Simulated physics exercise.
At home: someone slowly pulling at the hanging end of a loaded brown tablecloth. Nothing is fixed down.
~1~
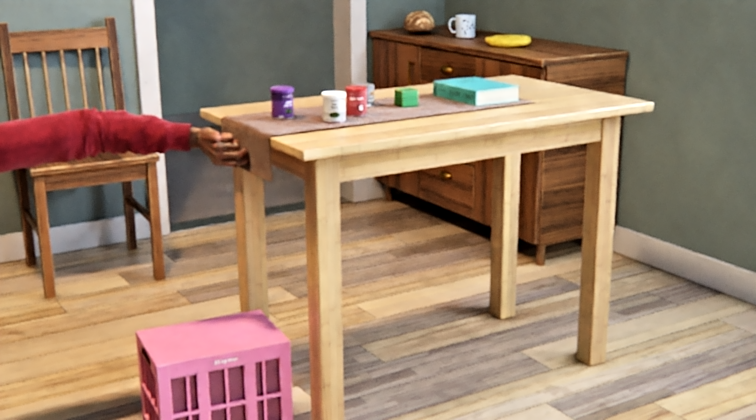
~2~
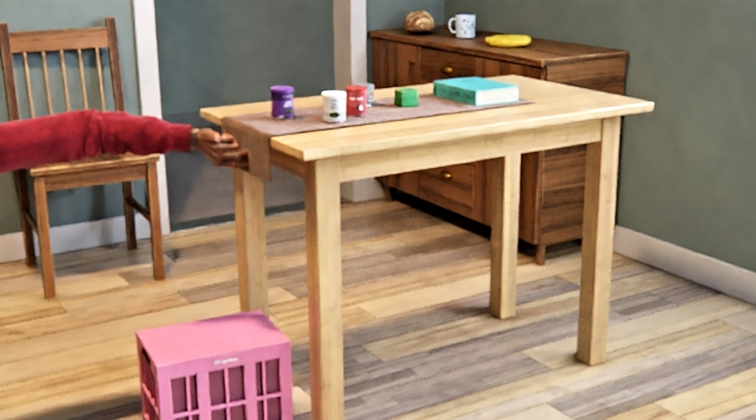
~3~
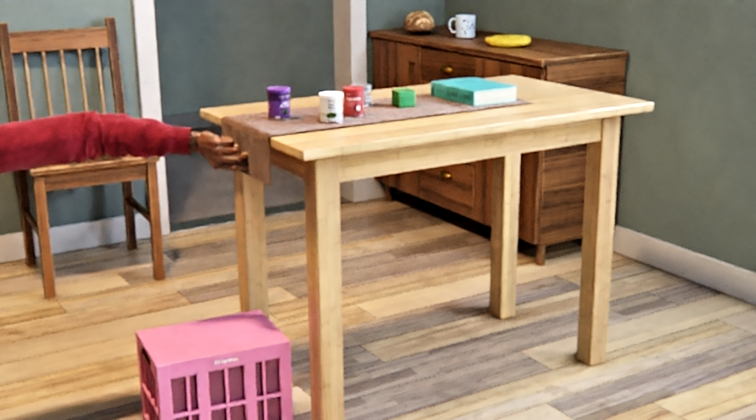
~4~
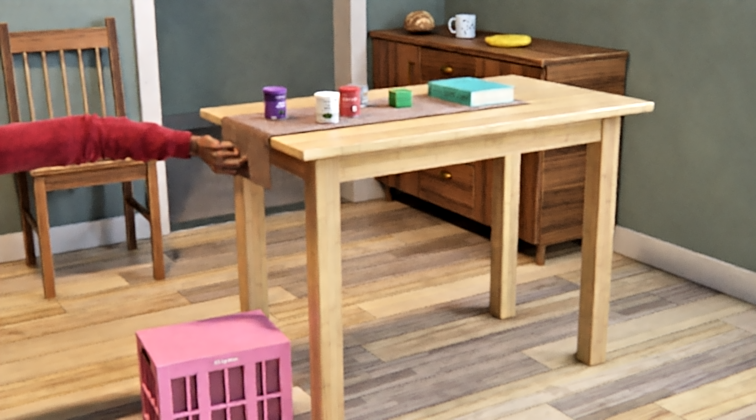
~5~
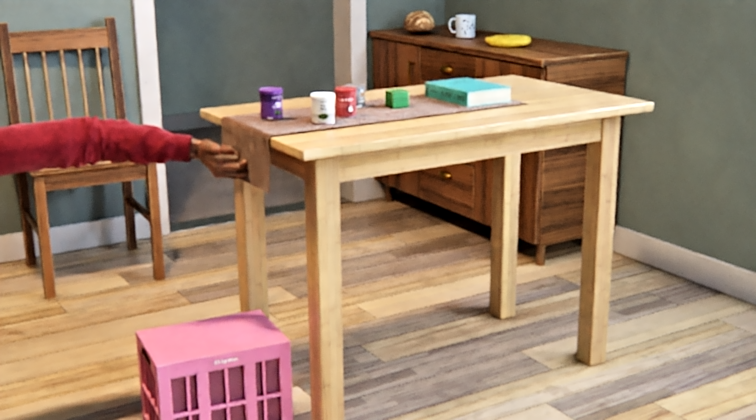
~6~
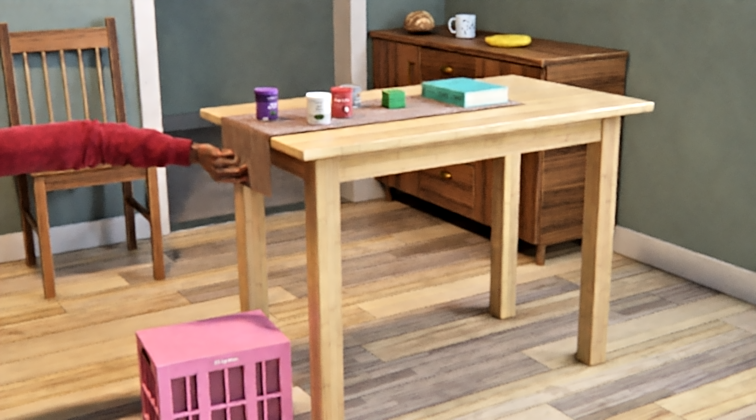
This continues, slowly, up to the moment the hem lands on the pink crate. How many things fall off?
The count of fallen things is four.
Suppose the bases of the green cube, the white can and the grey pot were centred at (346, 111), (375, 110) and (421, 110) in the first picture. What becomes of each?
The green cube falls; the white can falls; the grey pot does not fall.
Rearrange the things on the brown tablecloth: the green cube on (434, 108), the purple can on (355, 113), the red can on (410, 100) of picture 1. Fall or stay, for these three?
The green cube survives; the purple can tumbles off; the red can keeps its place on top.
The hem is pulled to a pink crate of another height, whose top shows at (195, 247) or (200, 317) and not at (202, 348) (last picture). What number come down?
Then 2 and 3.
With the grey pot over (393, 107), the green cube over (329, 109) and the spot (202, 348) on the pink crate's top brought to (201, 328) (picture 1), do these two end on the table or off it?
The grey pot keeps its place on top; the green cube comes down.
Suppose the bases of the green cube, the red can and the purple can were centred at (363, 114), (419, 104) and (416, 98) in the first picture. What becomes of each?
The green cube is carried off; the red can keeps its place on top; the purple can keeps its place on top.
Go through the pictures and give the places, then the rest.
The first frame shows hem (272, 182); purple can (282, 88); white can (334, 93); red can (356, 87); grey pot (364, 85); green cube (406, 89); top of the crate (202, 348).
The second frame shows hem (271, 183); purple can (282, 88).
The third frame shows hem (271, 186); white can (331, 93).
The fourth frame shows hem (271, 189); red can (350, 88); top of the crate (202, 348).
The fifth frame shows hem (269, 194); grey pot (354, 86).
The sixth frame shows hem (271, 198); purple can (266, 89); white can (318, 95); red can (342, 89); grey pot (350, 86); green cube (393, 91).
Early on, hem near (247, 232); purple can gone.
Midway, hem near (248, 289); purple can, white can and red can gone.
Finally, hem on the crate; purple can, white can, red can and grey pot gone. It carries off four.
